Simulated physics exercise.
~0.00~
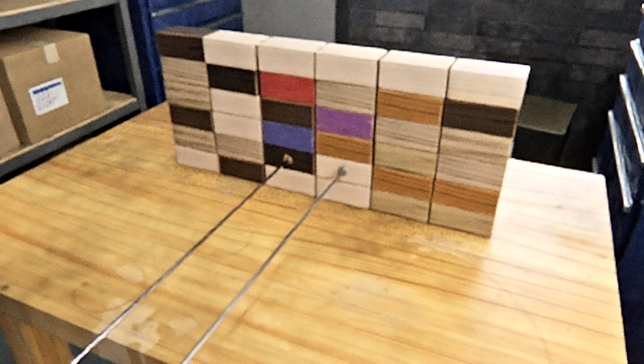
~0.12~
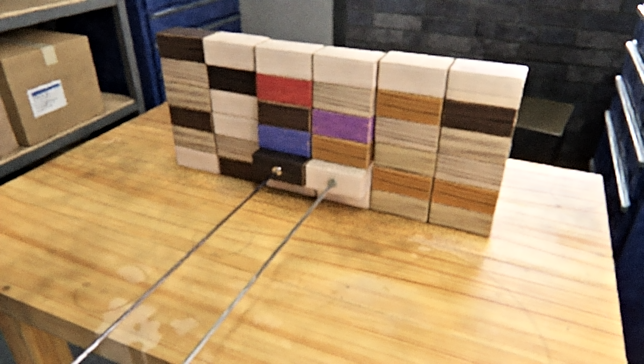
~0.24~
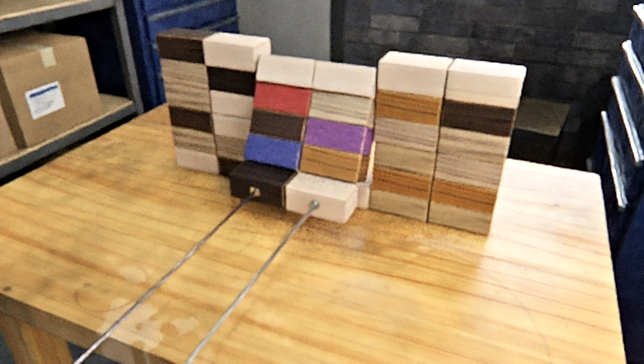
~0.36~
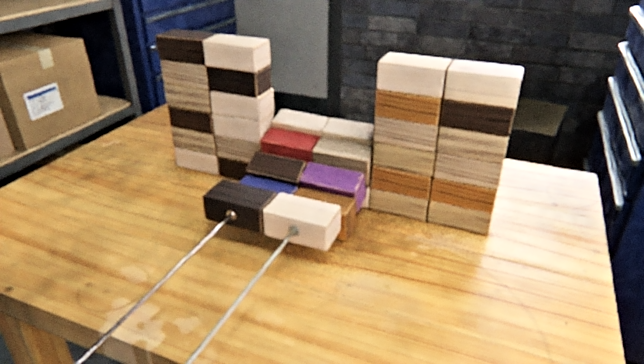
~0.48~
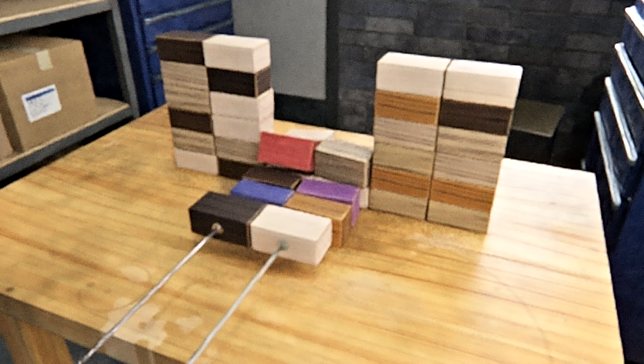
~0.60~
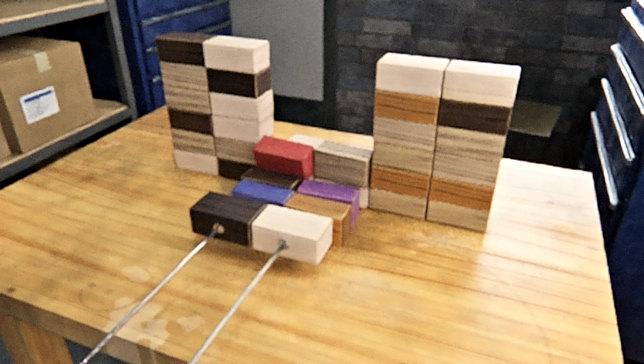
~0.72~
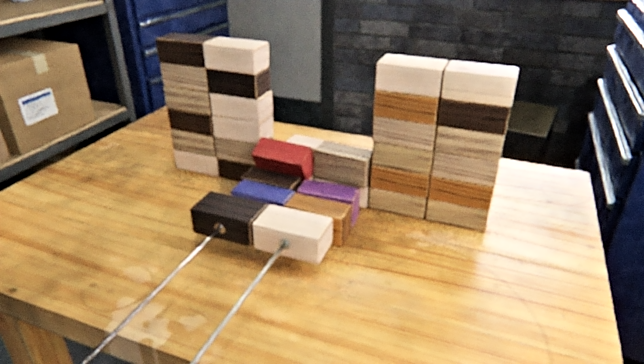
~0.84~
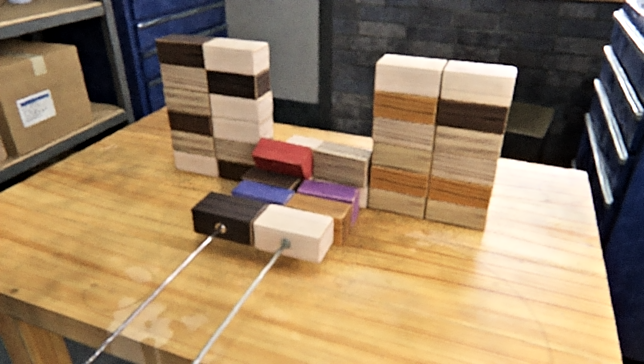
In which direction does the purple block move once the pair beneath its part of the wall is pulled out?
The purple block moves down, ending up low in the heap of fallen blocks.
